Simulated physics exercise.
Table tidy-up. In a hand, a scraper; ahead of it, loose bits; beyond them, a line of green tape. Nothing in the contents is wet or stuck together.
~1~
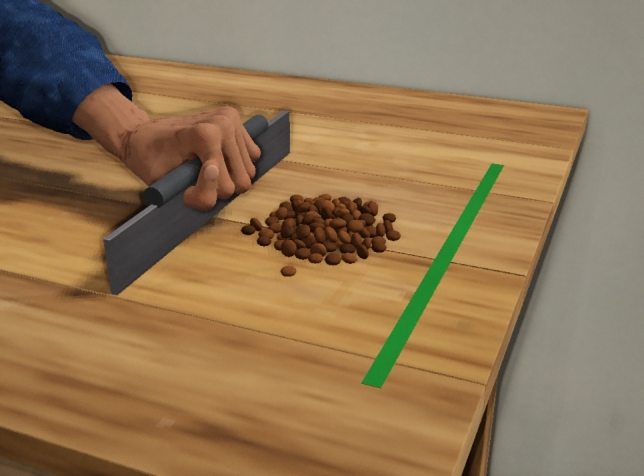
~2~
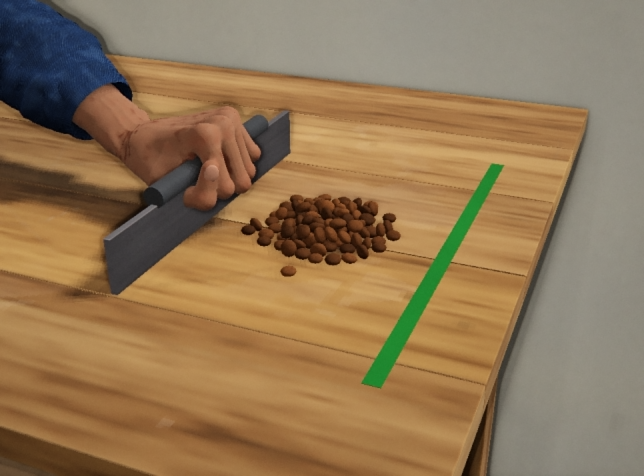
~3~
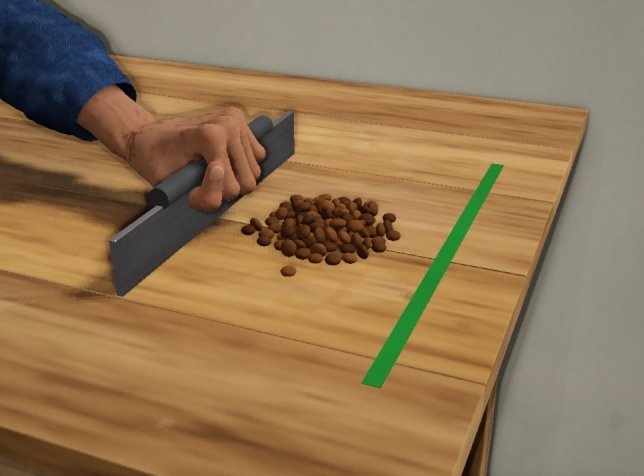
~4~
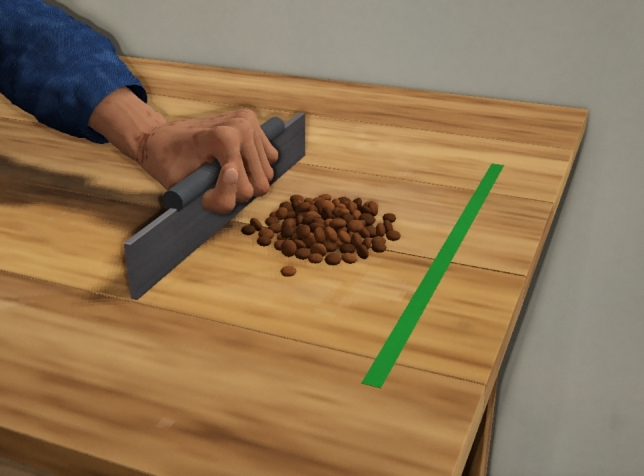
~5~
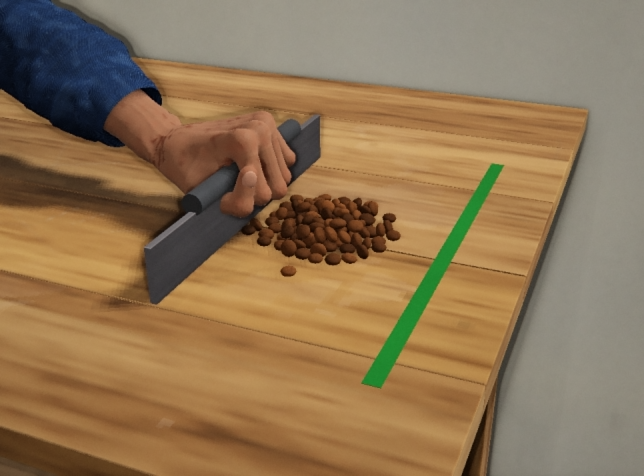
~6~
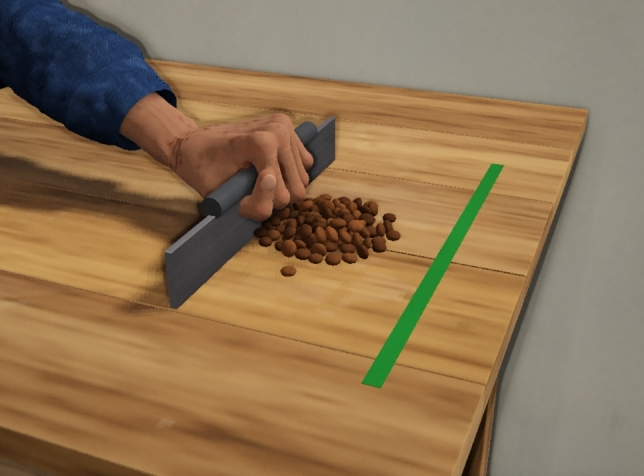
A wooden table with plank seams stands against a plain grey wall, seen at an angle from above by a camera that stays still. A hand in a blue sleeve grips a dark grey scraper at left, with a small heap of brown bits near the middle and a green tape line to its right, short of the table's edge. The hand holds still at first, then slides the scraper slowly rightward up to the heap's left side, nudging a few bits.
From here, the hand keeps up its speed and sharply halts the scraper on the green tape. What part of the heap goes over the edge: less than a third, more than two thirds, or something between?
I'd call it a light spill, shy of a third gone.
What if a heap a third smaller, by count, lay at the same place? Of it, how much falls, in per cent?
Roughly 10 per cent of the heap.
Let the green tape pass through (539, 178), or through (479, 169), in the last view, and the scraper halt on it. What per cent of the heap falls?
You'd see some 80 in a hundred first, and then 10 in a hundred.
Soon, scraper still moving, near (364, 187); heap all on the table, its front near (458, 244).
A while on, scraper stopped at the green tape; heap a small part over the edge.
Towards the end, scraper stopped at the green tape; heap about a quarter over the edge.
Finally, scraper stopped at the green tape; heap about a quarter over the edge.
